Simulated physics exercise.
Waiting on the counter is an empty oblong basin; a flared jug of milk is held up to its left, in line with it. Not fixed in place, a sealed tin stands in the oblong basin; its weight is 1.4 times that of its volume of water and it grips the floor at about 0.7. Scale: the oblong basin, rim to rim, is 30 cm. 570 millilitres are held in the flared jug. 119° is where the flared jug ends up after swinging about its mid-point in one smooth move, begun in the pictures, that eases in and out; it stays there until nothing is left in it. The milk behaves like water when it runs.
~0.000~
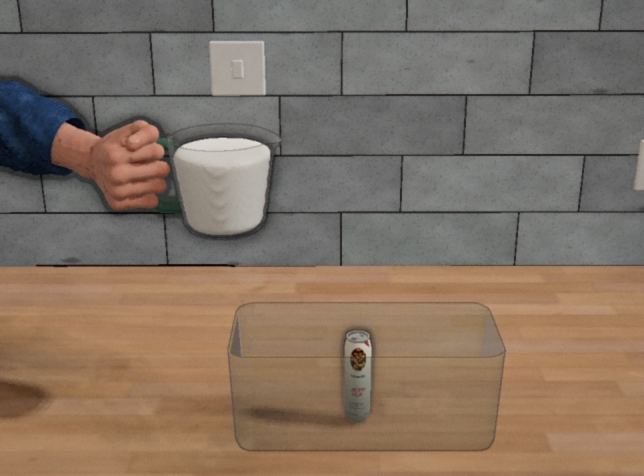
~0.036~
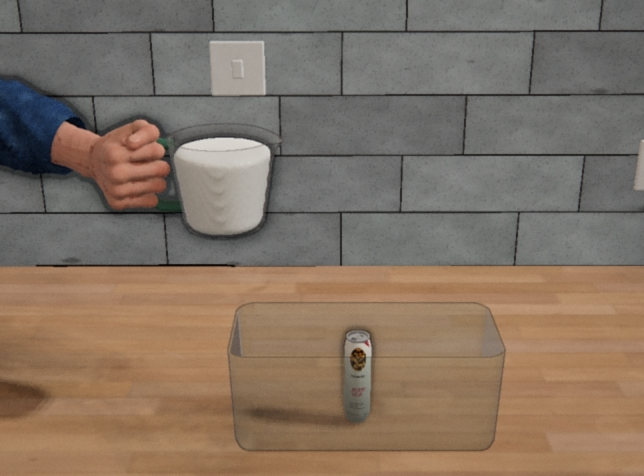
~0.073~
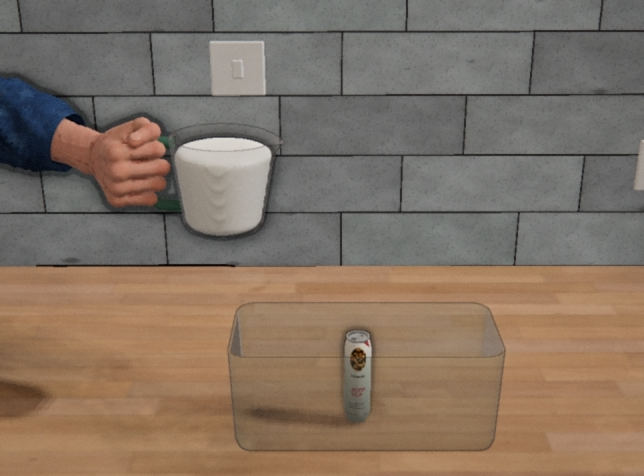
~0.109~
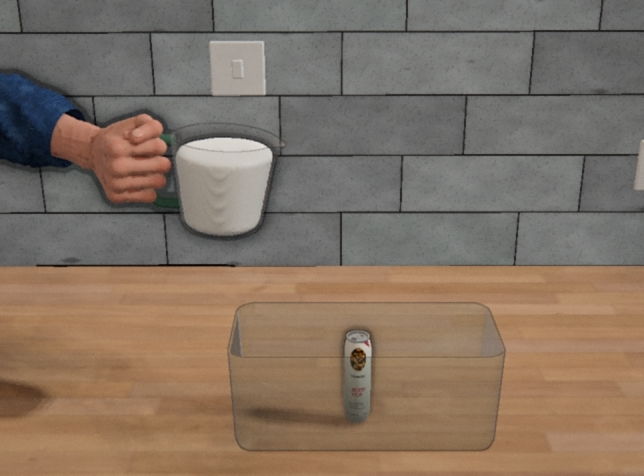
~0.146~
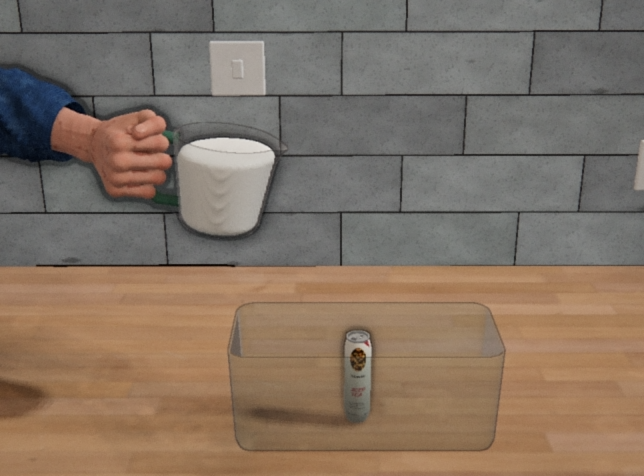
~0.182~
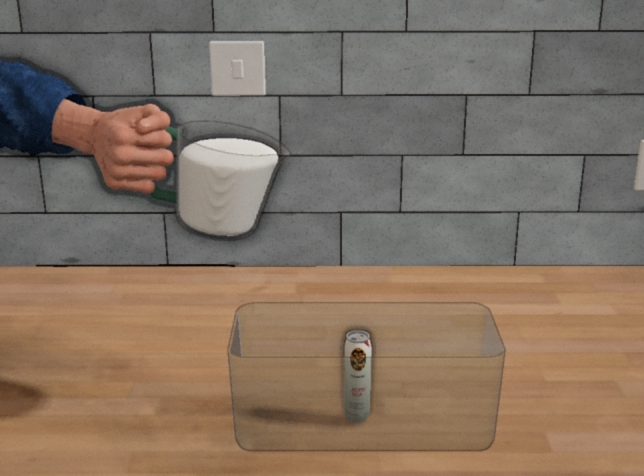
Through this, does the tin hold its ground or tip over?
The tin tips over.
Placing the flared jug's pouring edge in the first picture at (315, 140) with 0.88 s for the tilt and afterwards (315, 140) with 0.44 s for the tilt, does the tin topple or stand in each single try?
Try 1: Still standing; try 2: Tipped over.
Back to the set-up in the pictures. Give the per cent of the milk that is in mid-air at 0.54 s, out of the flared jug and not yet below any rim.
Share: Roughly 32 per cent.
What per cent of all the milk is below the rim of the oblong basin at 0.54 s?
Roughly 7 percent of it.
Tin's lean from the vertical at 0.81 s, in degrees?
Measured tilt, approx.: 0 degrees.
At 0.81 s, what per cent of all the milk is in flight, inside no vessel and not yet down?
About 16 percent.
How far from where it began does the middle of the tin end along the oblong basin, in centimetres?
The middle of the tin ends some 9.0 cm along the basin.
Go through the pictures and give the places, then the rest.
The first picture shows tilt 0°; pouring edge (283, 139); surface from (175, 149) to (271, 150); the oblong basin's rim runs from (233, 330) to (496, 330); the tin's top is at (358, 340).
The second picture shows tilt 1°; pouring edge (283, 139); surface from (175, 149) to (271, 150).
The third picture shows tilt 2°; pouring edge (284, 141); surface from (176, 149) to (271, 151).
The fourth picture shows tilt 4°; pouring edge (286, 143); surface from (177, 148) to (273, 151).
The fifth picture shows tilt 8°; pouring edge (288, 147); surface from (179, 148) to (276, 152).
The sixth picture shows tilt 12°; pouring edge (291, 152); surface from (181, 150) to (280, 153).
By 0.54 s the tilt is 80° and 61 per cent is still to pour; the tin stands where it began.
By 0.81 s the tilt is 117° and 5 per cent is still to pour; the tin stands 1 cm from where it began.
By 1.08 s the tilt is 119° and 0 per cent is still to pour; the tin leans 42°.
By 1.38 s the tilt is 119° and 0 per cent is still to pour; the tin lies on its side.
At rest the tin lies on its side.
